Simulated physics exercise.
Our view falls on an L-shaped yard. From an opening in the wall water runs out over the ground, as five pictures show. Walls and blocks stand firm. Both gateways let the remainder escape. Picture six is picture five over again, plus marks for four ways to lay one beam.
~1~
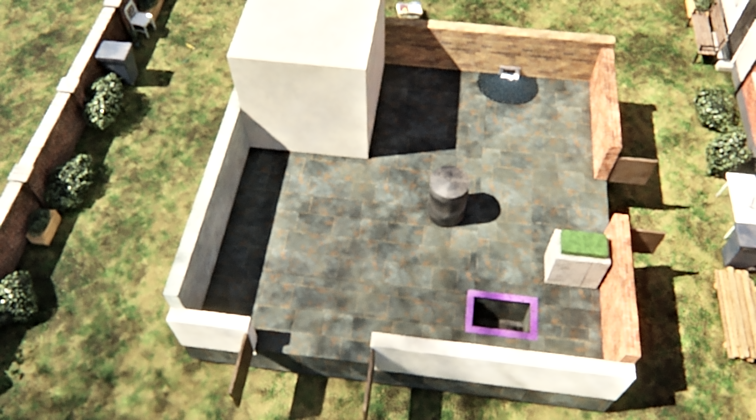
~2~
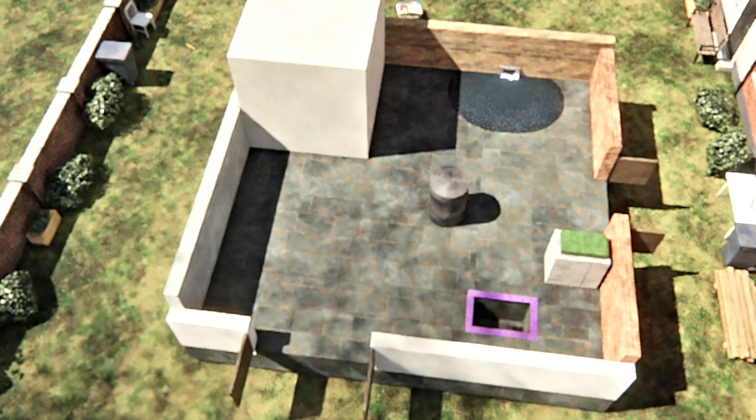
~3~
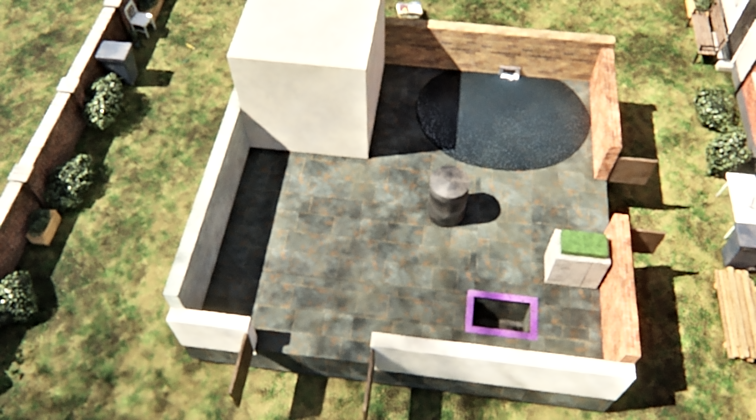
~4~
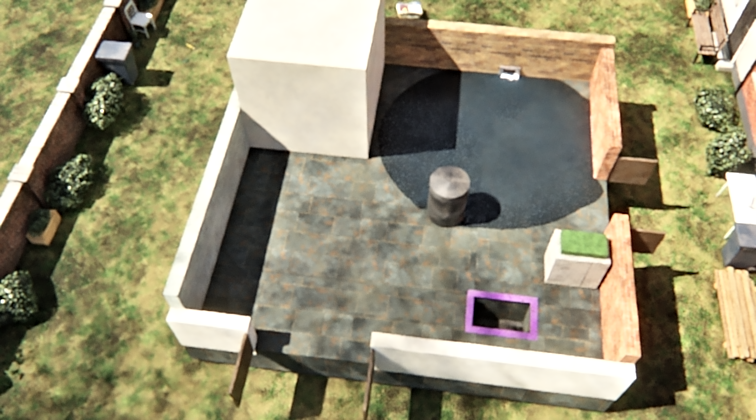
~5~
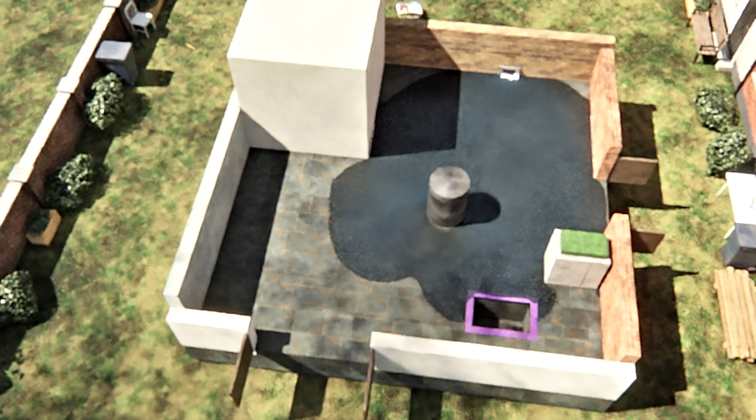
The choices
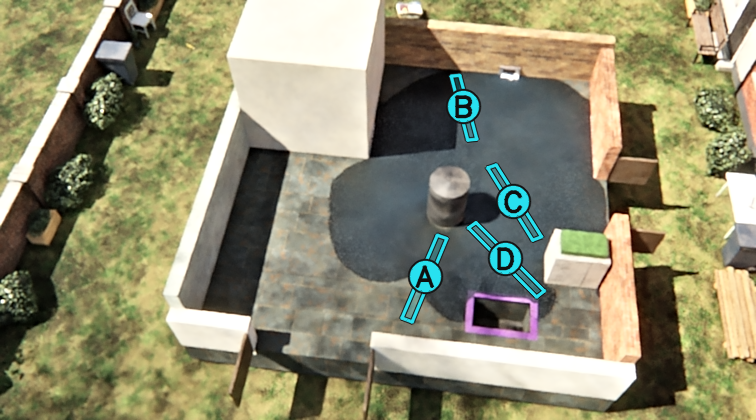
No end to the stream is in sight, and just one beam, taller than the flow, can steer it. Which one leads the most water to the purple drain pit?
B works best here.
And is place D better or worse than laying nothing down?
Place D is worse.
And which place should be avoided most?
Place D.
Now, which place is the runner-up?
A it is.
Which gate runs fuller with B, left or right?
The left gate.
On the marked copy, A from (407, 319) to (442, 236); B from (455, 75) to (472, 139); C from (491, 166) to (537, 238); D from (472, 225) to (540, 293).
For place A, about 42 % of the stream runs into the purple drain pit, about 57 % out by the gates.
For place B, about 55 % of the stream runs into the purple drain pit, about 43 % out by the gates.
For place C, about 30 % of the stream runs into the purple drain pit, about 70 % out by the gates.
For place D, about 14 % of the stream runs into the purple drain pit, about 85 % out by the gates.
